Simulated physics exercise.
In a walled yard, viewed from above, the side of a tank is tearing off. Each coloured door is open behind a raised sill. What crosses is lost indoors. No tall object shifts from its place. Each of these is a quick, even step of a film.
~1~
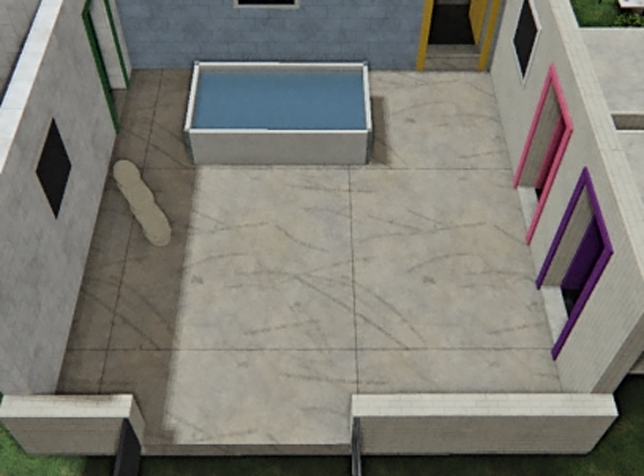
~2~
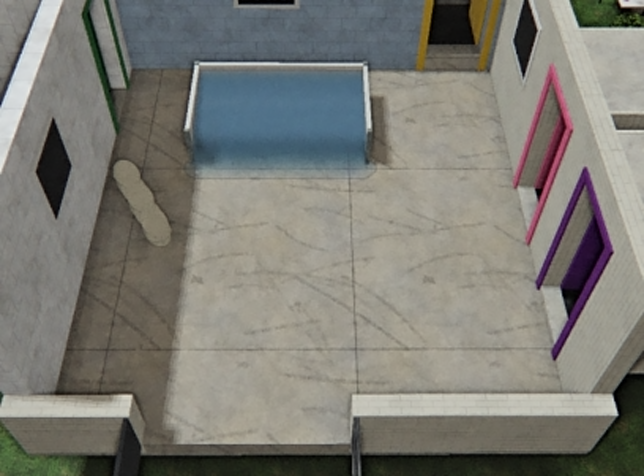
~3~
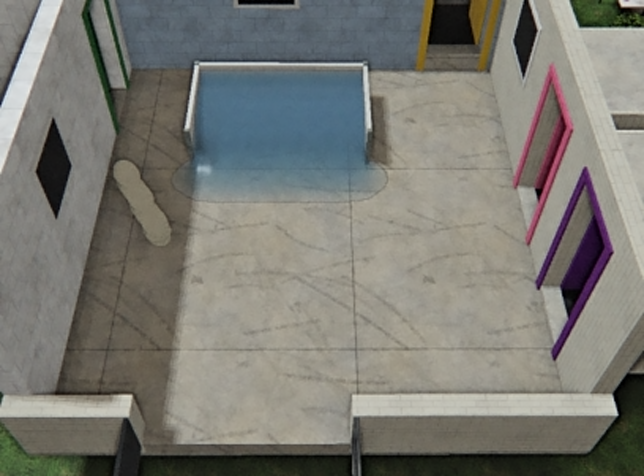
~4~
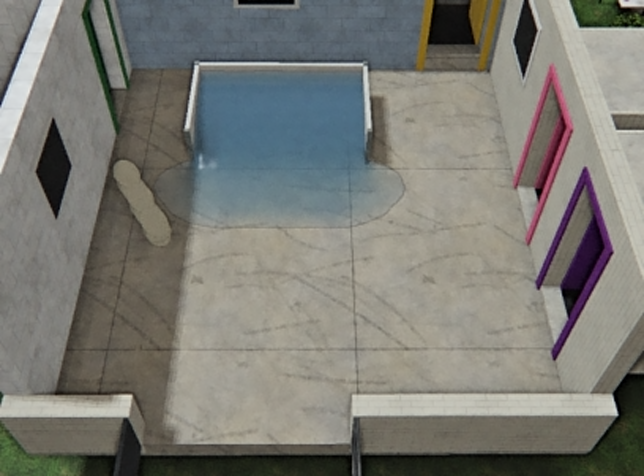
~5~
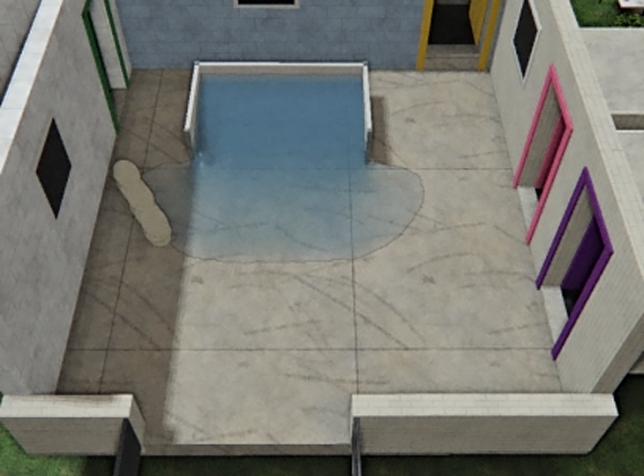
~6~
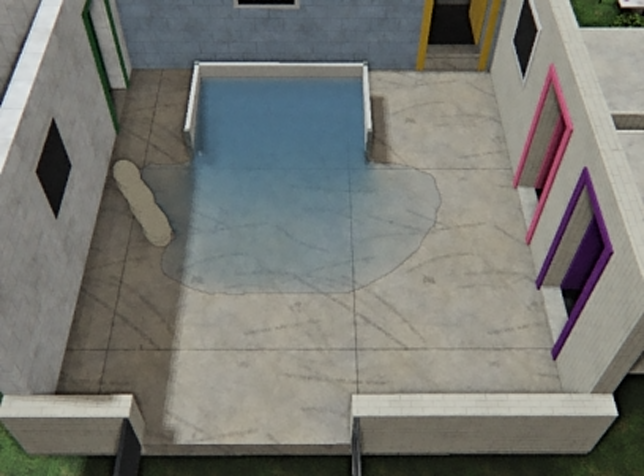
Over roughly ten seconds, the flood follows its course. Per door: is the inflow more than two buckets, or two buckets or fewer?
Yellow door - two or fewer; pink door - two or fewer; green door - two or fewer; purple door - two or fewer.
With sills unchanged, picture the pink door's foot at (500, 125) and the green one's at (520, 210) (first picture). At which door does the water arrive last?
I'd go with the yellow door.
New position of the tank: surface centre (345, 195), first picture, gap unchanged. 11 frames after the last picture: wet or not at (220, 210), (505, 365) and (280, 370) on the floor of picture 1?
Parched, soaked, soaked.
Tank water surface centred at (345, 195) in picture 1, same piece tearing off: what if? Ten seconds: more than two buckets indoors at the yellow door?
Well, the way I see it, the yellow door never reaches the limit.
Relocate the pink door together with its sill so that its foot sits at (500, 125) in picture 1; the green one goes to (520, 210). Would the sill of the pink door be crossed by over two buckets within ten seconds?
My take is that the pink door remains below.
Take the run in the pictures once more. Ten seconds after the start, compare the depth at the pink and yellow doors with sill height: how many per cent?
I reckon it's around 40 and then 20 per cent.
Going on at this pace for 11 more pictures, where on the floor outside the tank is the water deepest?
It should be deepest at about (369, 423).
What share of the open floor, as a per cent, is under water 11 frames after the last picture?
Estimate: Near 60 %.
A moment on, water covers 45 % of the floor; the yellow door not reached, the pink door not reached, the green door not reached, the purple door not reached.
Next, water covers 60 % of the floor; the yellow door not reached, the pink door not reached, the green door not reached, the purple door wet at the sill, nothing in.
Then, water covers 65 % of the floor; the yellow door not reached, the pink door wet at the sill, nothing in, the green door wet at the sill, nothing in, the purple door wet at the sill, nothing in.
Later, water covers 75 % of the floor; the yellow door not reached, the pink door wet at the sill, nothing in, the green door wet at the sill, nothing in, the purple door under two buckets in.
In the end, water covers 95 % of the floor; the yellow door wet at the sill, nothing in, the pink door wet at the sill, nothing in, the green door wet at the sill, nothing in, the purple door under two buckets in.
